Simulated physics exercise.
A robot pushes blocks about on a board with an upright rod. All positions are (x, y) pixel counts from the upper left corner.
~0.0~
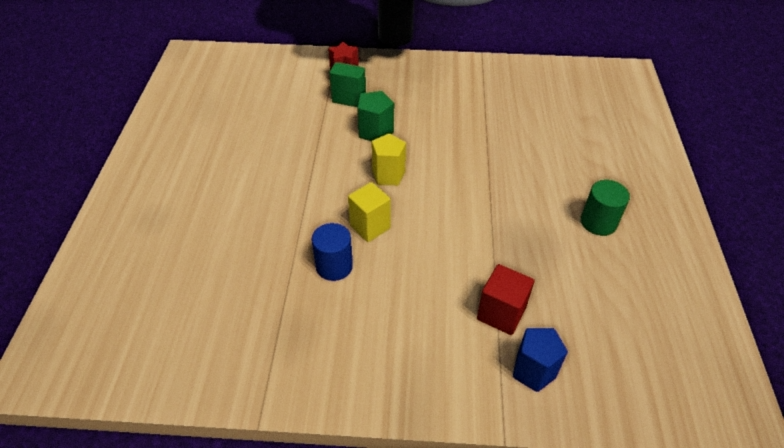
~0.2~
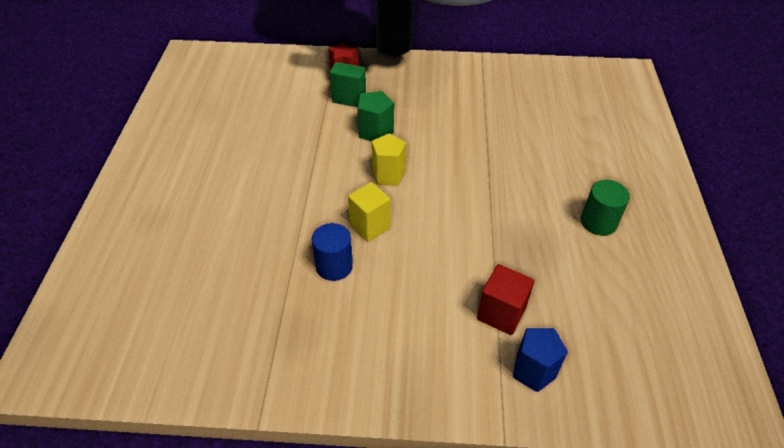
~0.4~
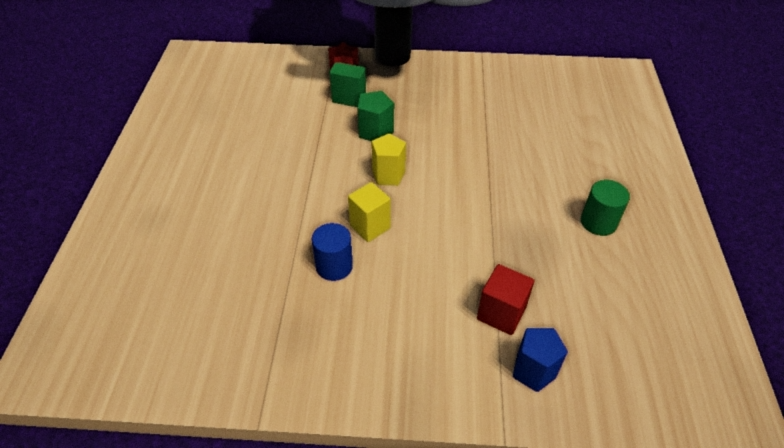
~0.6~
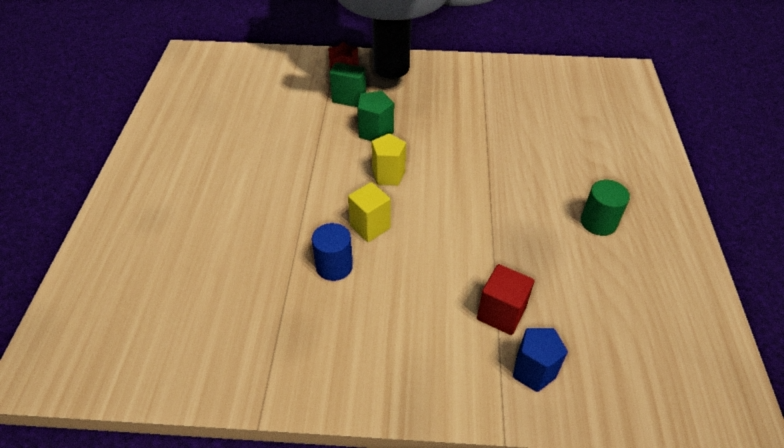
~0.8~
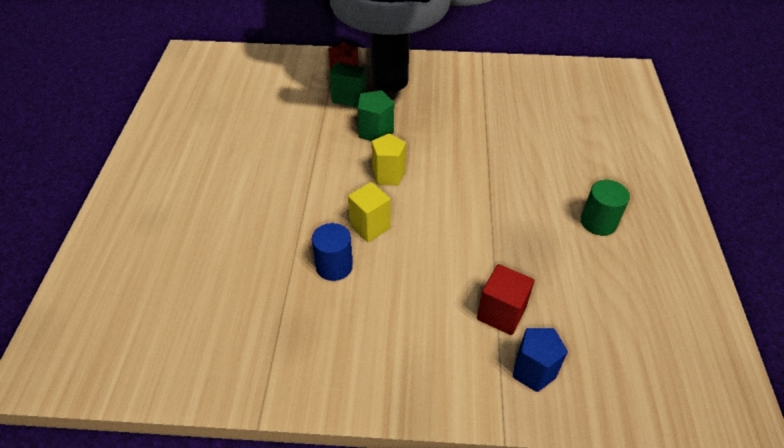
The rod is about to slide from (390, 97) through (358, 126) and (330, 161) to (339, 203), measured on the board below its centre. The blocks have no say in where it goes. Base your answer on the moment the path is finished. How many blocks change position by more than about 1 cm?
Just one will move.
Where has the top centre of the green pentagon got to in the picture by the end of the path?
The answer is (371, 126).
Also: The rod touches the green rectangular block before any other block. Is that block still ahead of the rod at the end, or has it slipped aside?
I'd say it has come free.
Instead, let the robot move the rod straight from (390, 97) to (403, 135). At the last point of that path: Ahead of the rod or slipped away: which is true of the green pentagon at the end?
When the path ends, it will lie beside or behind the rod.
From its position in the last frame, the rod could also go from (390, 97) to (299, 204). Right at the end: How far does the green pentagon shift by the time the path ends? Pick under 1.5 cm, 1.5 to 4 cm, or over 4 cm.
Movement: Over 4 cm.
On the path given first. One third of the way, rod at (357, 111); green rectangular block at (343, 70), turned 15° clockwise; green pentagon at (371, 118), turned 15° anticlockwise.
Two thirds of the way, rod at (328, 146); green rectangular block at (343, 70), turned 15° clockwise; green pentagon at (371, 126), turned 45° anticlockwise.
At the end, rod at (337, 187); green rectangular block at (343, 70), turned 15° clockwise; yellow square piece not moved; green pentagon at (371, 126), turned 45° anticlockwise.
